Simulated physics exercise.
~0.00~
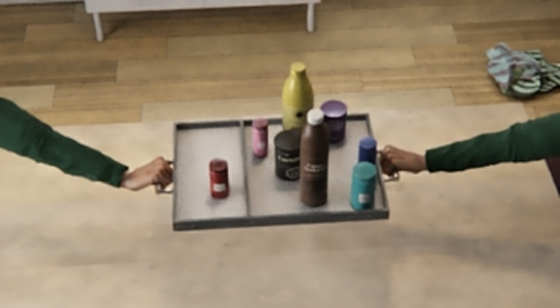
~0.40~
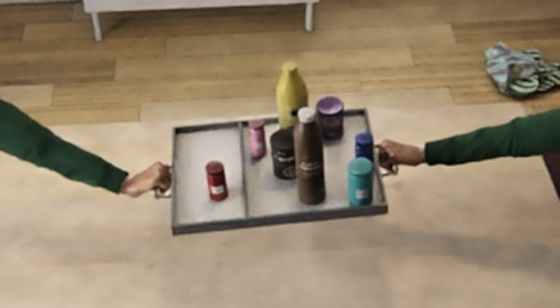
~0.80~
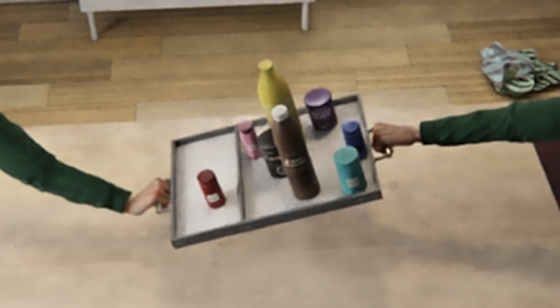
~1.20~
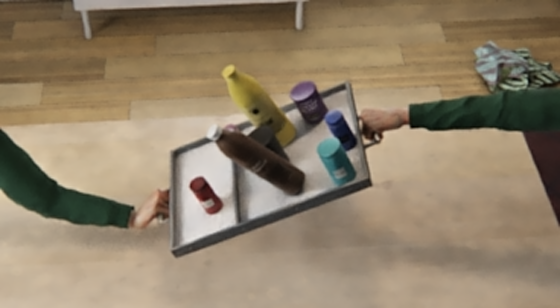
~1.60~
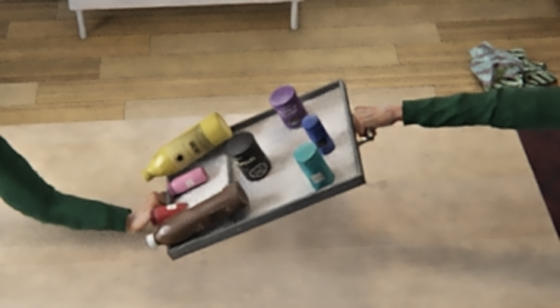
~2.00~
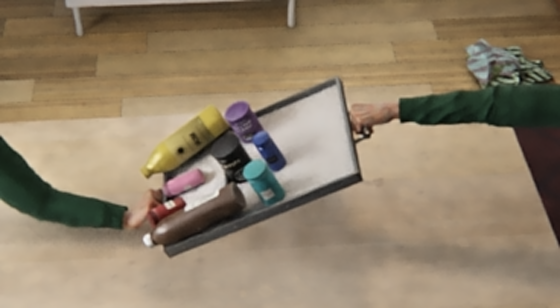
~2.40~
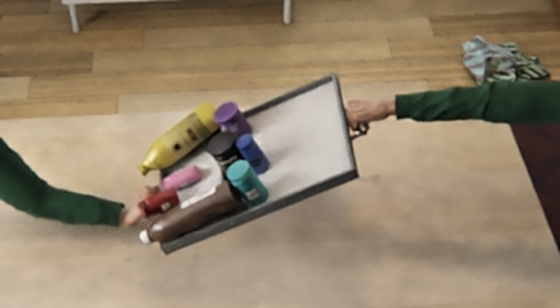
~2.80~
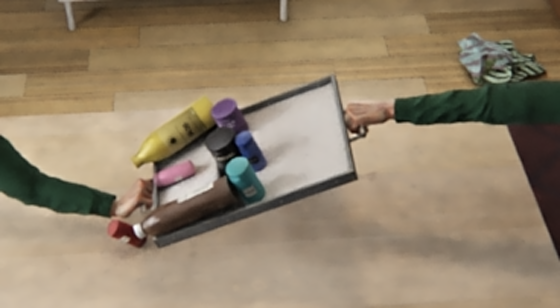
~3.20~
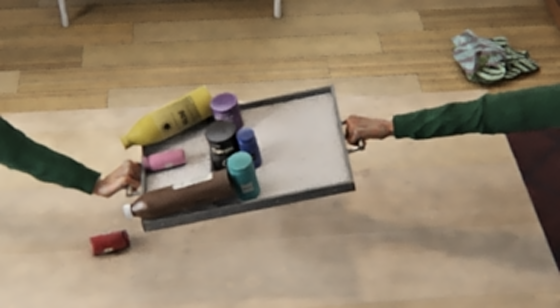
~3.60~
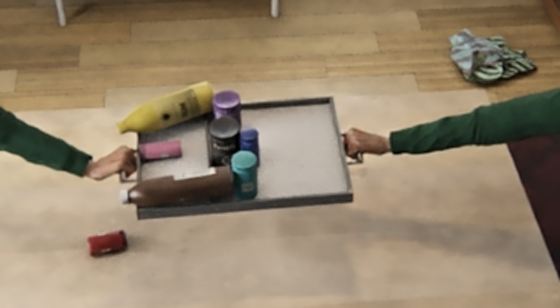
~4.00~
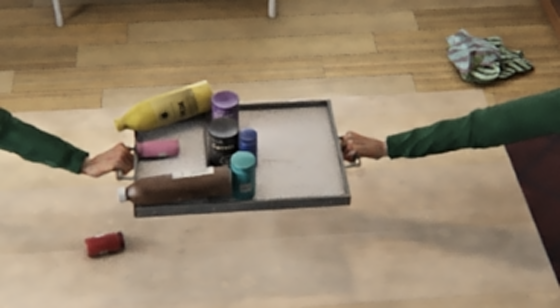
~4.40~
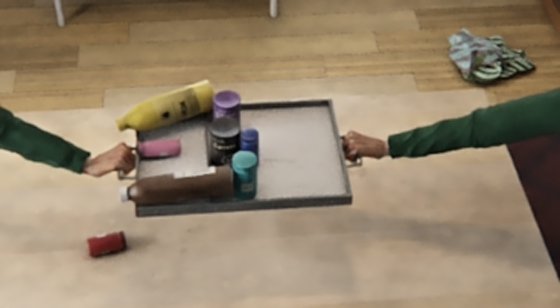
Two green-sleeved arms hold a grey tray by its end handles above a pale tabletop, seen from above, with a wooden floor and crumpled striped cloth behind. A red container stands left of the crossbar, with yellow and brown bottles and pink, black, purple, blue and turquoise containers to the right. The hands tip the tray left edge down; both bottles and the red and pink containers topple, and the others slide left. The red one slips off the left end onto the table. The hands level the tray, leaving the bottles and pink container lying, the rest upright.
